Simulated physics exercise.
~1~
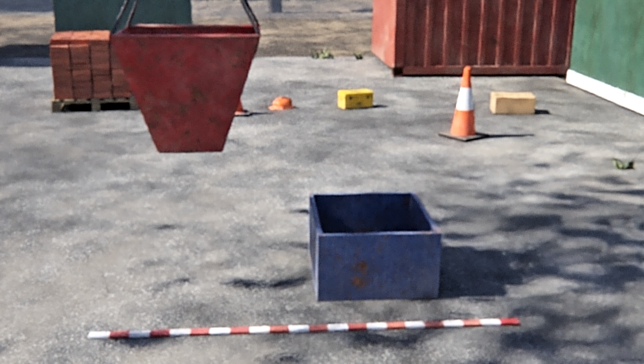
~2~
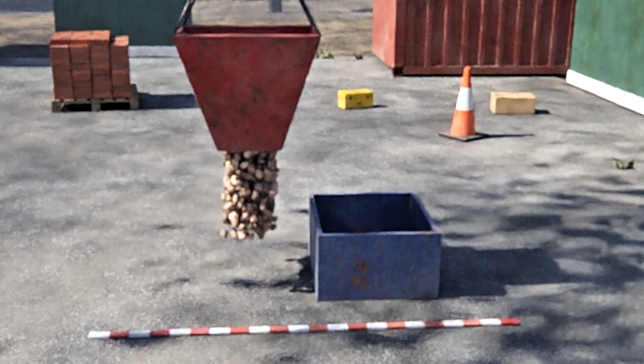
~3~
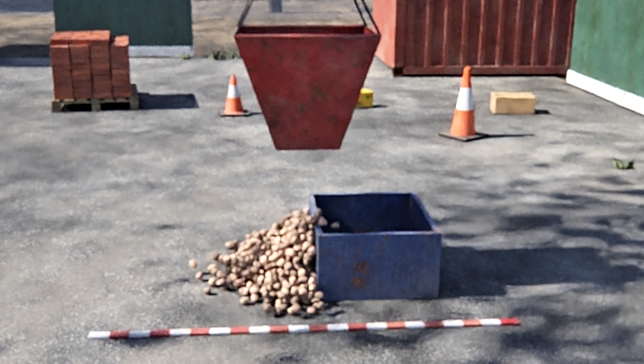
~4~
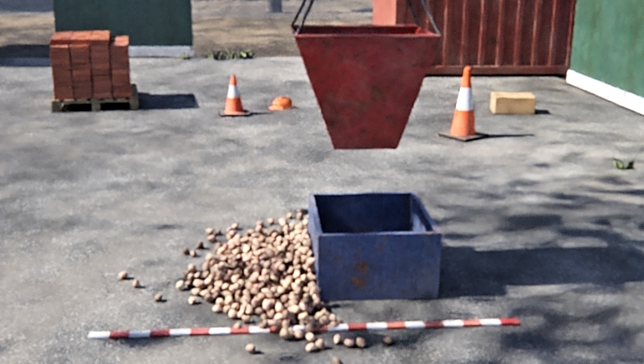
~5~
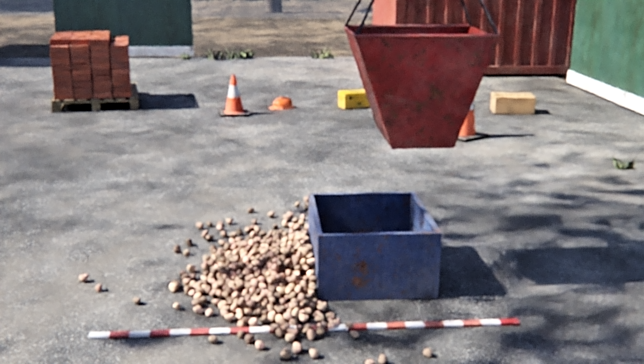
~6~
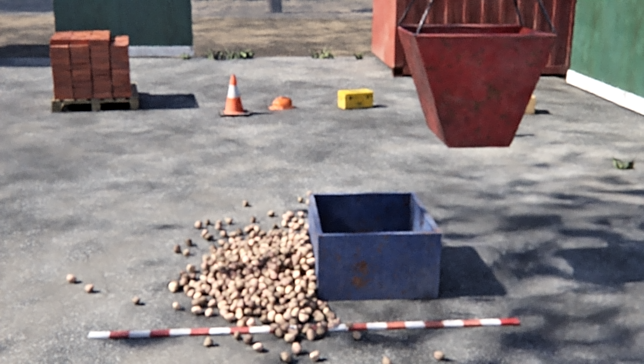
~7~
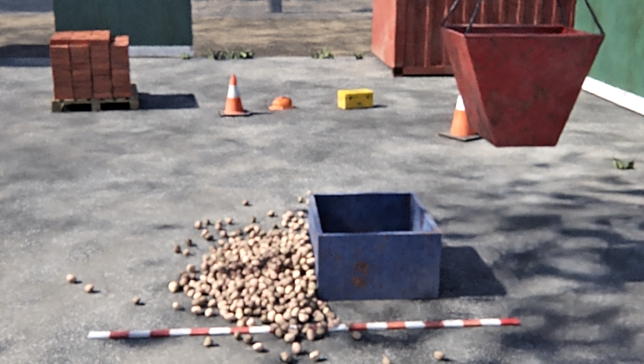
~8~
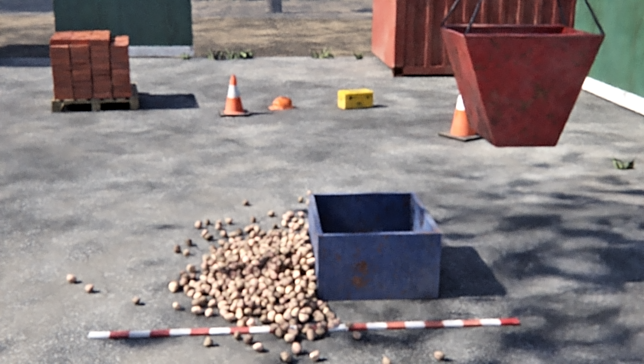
A tapering red skip hangs over a sunlit grey yard, seen from slightly above, with an open blue bin below it and a red-and-white striped staff on the ground in front. Bricks on a pallet, orange cones, a yellow case and containers stand behind. The skip moves rightwards and drops a column of rounded, pale brown stones before it reaches the bin. They land against the bin's left side and spread into a heap, some rolling across the staff. The empty skip travels on and stops at the right, leaving the heap beside the seemingly empty bin and a few stones scattered in front.
